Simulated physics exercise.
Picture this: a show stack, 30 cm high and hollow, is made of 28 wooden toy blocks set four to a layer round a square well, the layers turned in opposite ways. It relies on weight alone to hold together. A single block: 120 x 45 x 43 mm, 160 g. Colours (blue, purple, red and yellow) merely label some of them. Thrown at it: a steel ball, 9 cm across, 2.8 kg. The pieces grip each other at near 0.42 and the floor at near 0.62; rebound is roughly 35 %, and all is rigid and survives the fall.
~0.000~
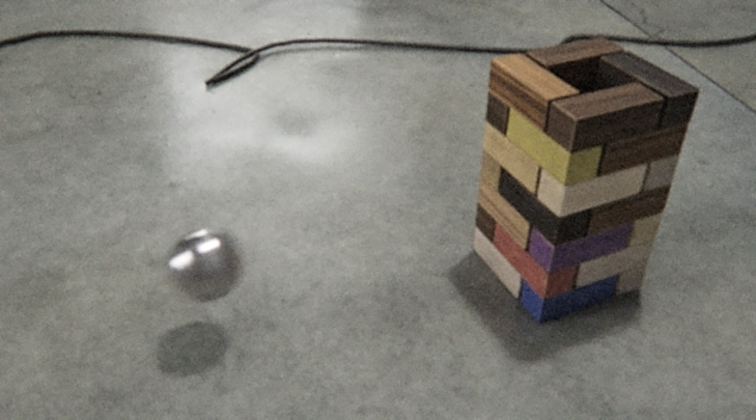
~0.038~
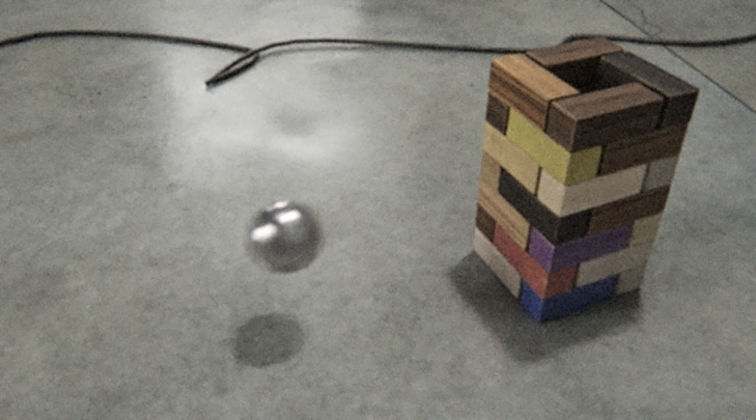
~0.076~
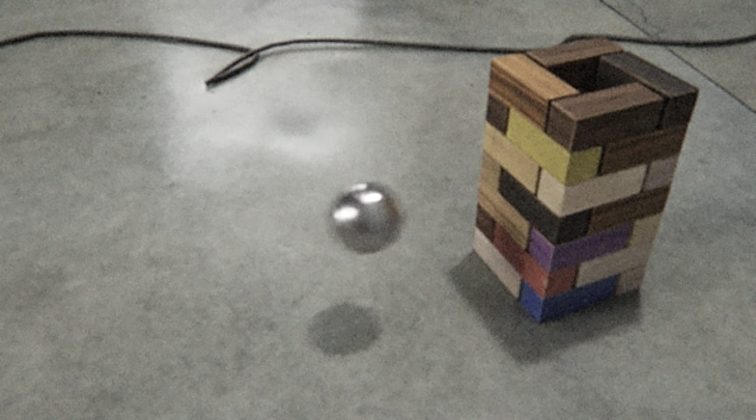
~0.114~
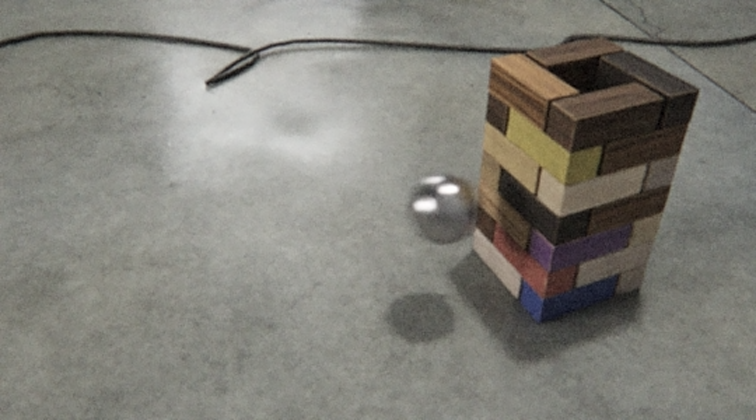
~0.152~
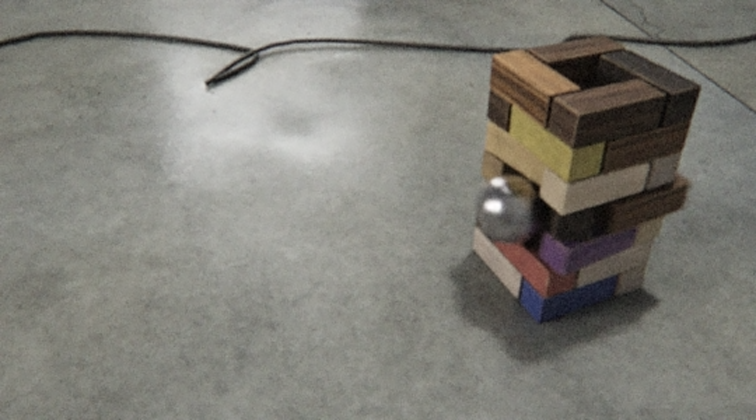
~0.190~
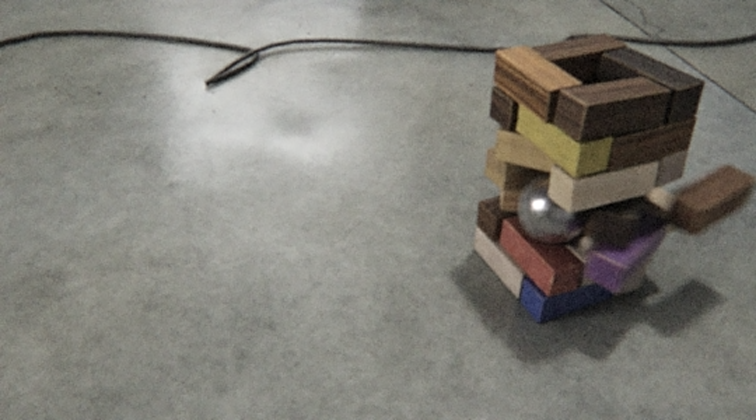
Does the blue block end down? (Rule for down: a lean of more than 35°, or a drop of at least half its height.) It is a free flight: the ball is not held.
It is still up.
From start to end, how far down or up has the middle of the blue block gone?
Lower, by roughly 0 cm.
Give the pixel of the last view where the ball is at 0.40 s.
Location: Close to (711, 211).
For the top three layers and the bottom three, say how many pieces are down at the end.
That's 12 up top and 4 at the bottom.
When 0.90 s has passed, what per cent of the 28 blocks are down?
By that time it is 70 percent.
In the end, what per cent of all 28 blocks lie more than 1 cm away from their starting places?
That comes to 80 in a hundred.
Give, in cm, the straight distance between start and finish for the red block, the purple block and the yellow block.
Moved: Red 2, purple 34, yellow 30.
Around 0.26 s, ball still moving; 2 of the 28 blocks down; blue block unmoved; purple block tipped 25°, 20 mm lower.
Around 0.40 s, ball still moving; 15 of the 28 blocks down; blue block unmoved; purple block on its side.
Around 0.58 s, ball still moving; 19 of the 28 blocks down; blue block unmoved; purple block on its side.
Around 0.90 s, ball still moving; 19 of the 28 blocks down; blue block unmoved; yellow block upside down.
Finally (2.2 s), ball rolling away; 20 of the 28 blocks down; blue block unmoved; yellow block on its side; purple block on its side. Seen by the last camera, middles, blue block near (569, 289), yellow block near (704, 311).
